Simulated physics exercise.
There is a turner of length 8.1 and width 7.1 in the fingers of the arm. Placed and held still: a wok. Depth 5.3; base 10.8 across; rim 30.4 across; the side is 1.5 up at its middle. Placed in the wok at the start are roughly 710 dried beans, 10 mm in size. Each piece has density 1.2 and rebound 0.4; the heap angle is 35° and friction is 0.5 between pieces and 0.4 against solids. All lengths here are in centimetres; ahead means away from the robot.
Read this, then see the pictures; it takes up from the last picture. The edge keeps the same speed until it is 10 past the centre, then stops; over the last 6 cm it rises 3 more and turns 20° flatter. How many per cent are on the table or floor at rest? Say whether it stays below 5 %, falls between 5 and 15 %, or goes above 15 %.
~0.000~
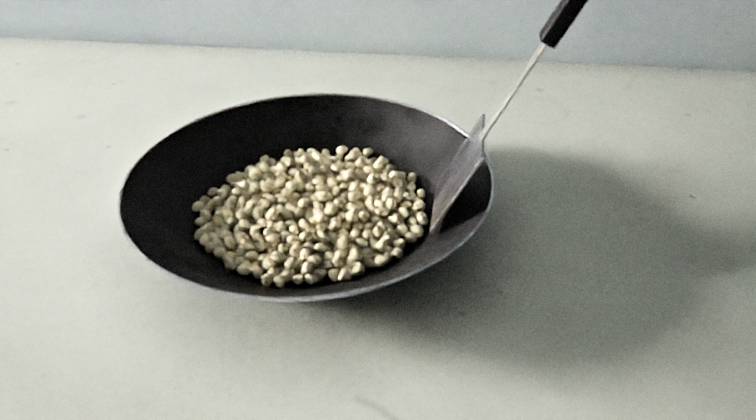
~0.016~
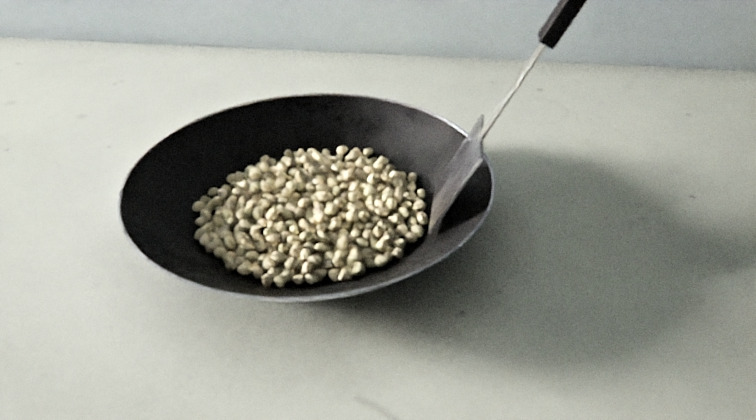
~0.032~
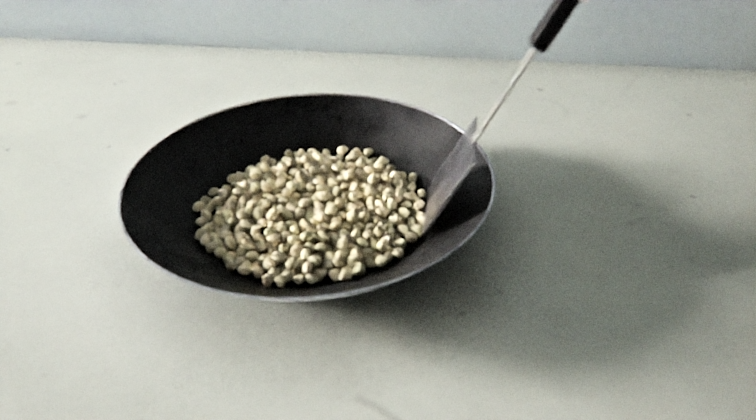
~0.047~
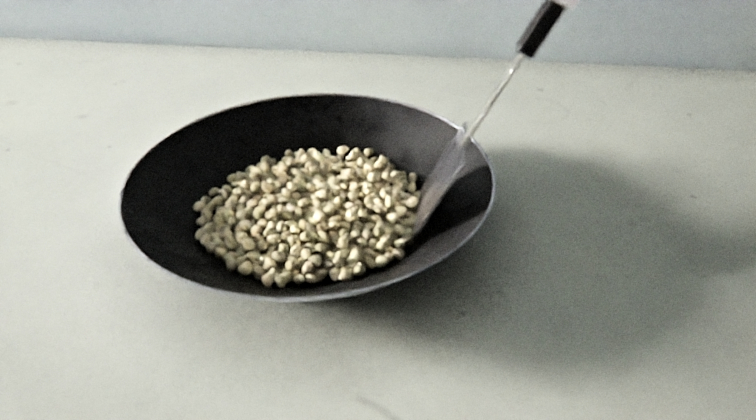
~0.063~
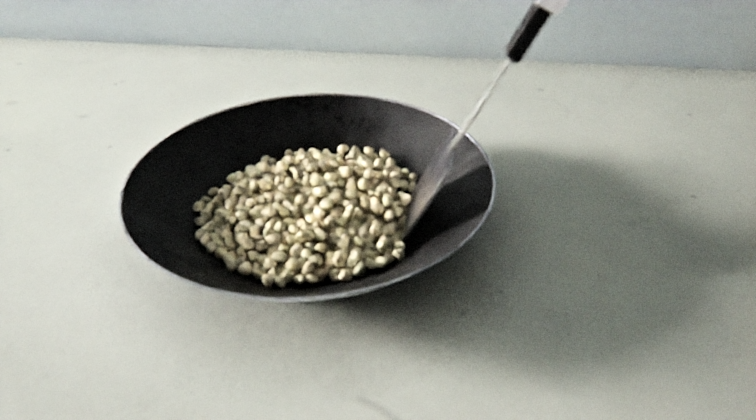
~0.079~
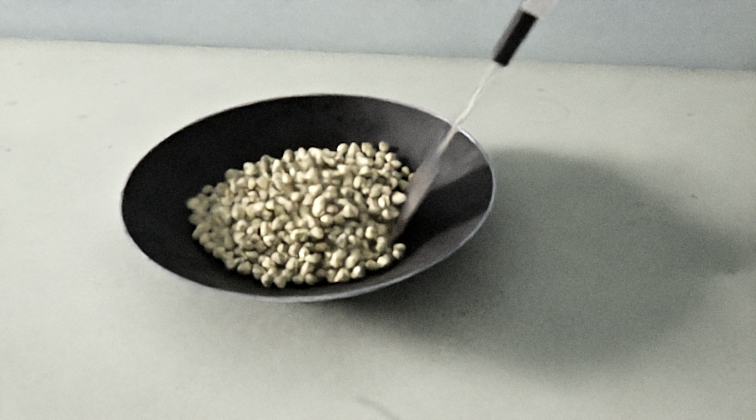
It falls between 5 and 15 %.
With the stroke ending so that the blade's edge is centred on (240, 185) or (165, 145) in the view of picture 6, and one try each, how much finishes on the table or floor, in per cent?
I'd say roughly 0 per cent, then roughly 25 per cent.
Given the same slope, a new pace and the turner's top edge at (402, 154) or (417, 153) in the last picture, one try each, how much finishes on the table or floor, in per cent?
Roughly 25 and 25 percent.
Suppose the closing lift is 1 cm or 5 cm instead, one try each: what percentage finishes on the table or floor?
You'd get some 15 per cent with the first setting and some 5 per cent with the second.
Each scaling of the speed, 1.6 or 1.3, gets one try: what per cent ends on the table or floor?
I'd say near 25 and then near 20 per cent.
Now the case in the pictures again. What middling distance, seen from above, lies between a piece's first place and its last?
Some 5 centimetres.
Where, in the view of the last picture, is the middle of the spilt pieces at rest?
At about (110, 209) in the last picture.
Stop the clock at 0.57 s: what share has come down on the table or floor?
Roughly 8 percent of it.
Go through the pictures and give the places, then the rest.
Turner top edge at (483, 135), sloping 64°; upper third of the load around (312, 200), from x 200 to 425, top at y 150; 714 in the wok, in the first frame.
Turner top edge at (482, 135), sloping 64°; upper third of the load around (312, 199), from x 200 to 425, top at y 150, in the second frame.
Turner top edge at (475, 138), sloping 64°; upper third of the load around (313, 199), from x 200 to 425, top at y 150, in the third frame.
Turner top edge at (464, 143), sloping 64°; upper third of the load around (313, 200), from x 200 to 415, top at y 150, in the fourth frame.
Turner top edge at (453, 147), sloping 64°; upper third of the load around (309, 197), from x 200 to 415, top at y 150, in the fifth frame.
Turner top edge at (442, 150), sloping 64°; upper third of the load around (305, 196), from x 195 to 410, top at y 150; 714 in the wok, in the sixth frame.
By 0.20 s, sloping 64°, highest piece 5 above the table; 714 in the wok.
By 0.32 s, sloping 59°, highest piece 7 above the table; 714 in the wok.
By 0.57 s, sloping 44°, highest piece 6 above the table; 649 in the wok, 59 on the table or floor, 6 on the blade or in flight.
By 1.62 s, sloping 44°, highest piece 6 above the table; 649 in the wok, 65 on the table or floor.
Final count, 649 in the wok, 65 on the table or floor. That is 9 % on the table or floor.
